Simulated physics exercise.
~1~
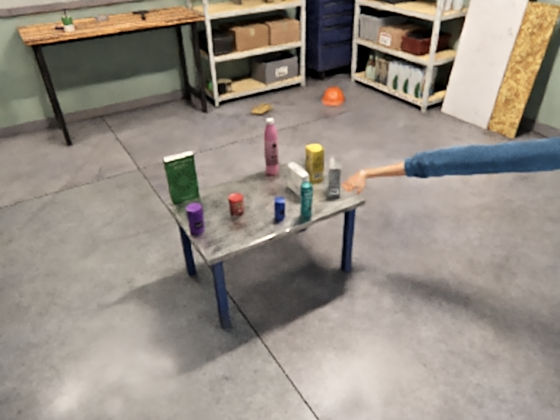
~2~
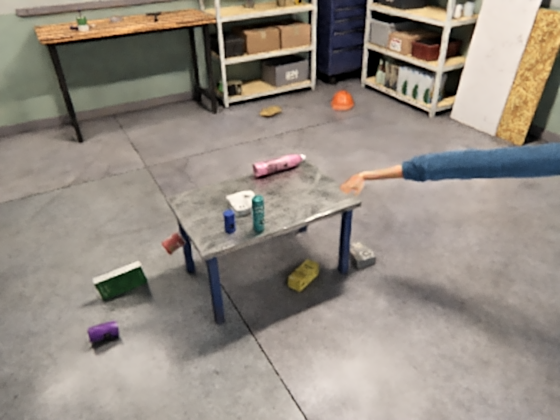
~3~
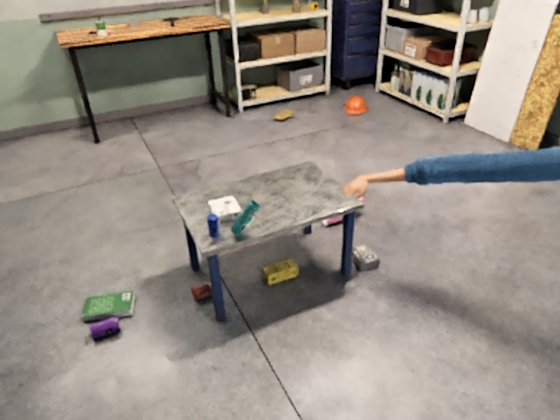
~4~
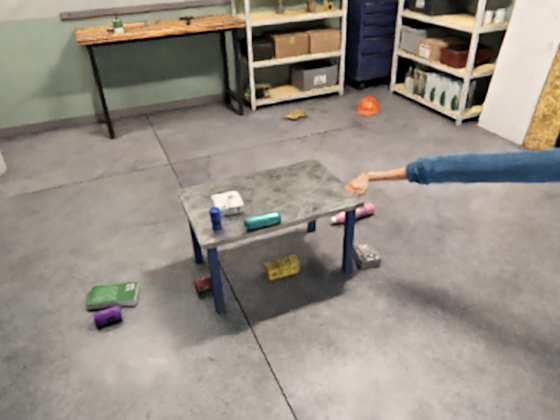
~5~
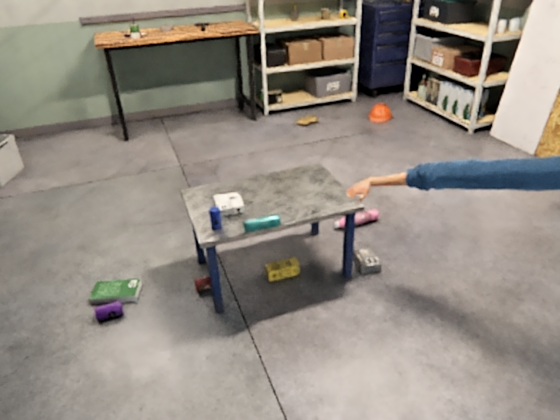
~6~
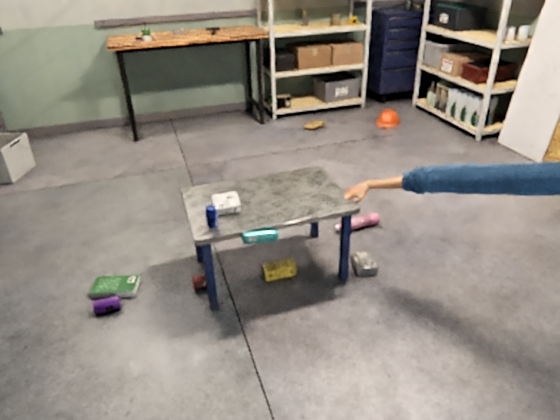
In a workshop with a grey concrete floor, seen from slightly above, a small grey-topped table with blue legs stands before a workbench and shelves, while a blue-sleeved arm reaches to its right edge. Crowded on top are a green book, purple jar, red tin, pink bottle, yellow carton, turquoise can, blue shaker, and white and grey packets. Most of the items topple, with the book and jar landing left and the carton, tin and grey packet dropping around the legs. The pink bottle tips over, then falls behind the table. The turquoise can leans, lies down and finally slips off the front edge, leaving the upright blue shaker and the toppled white packet on top.
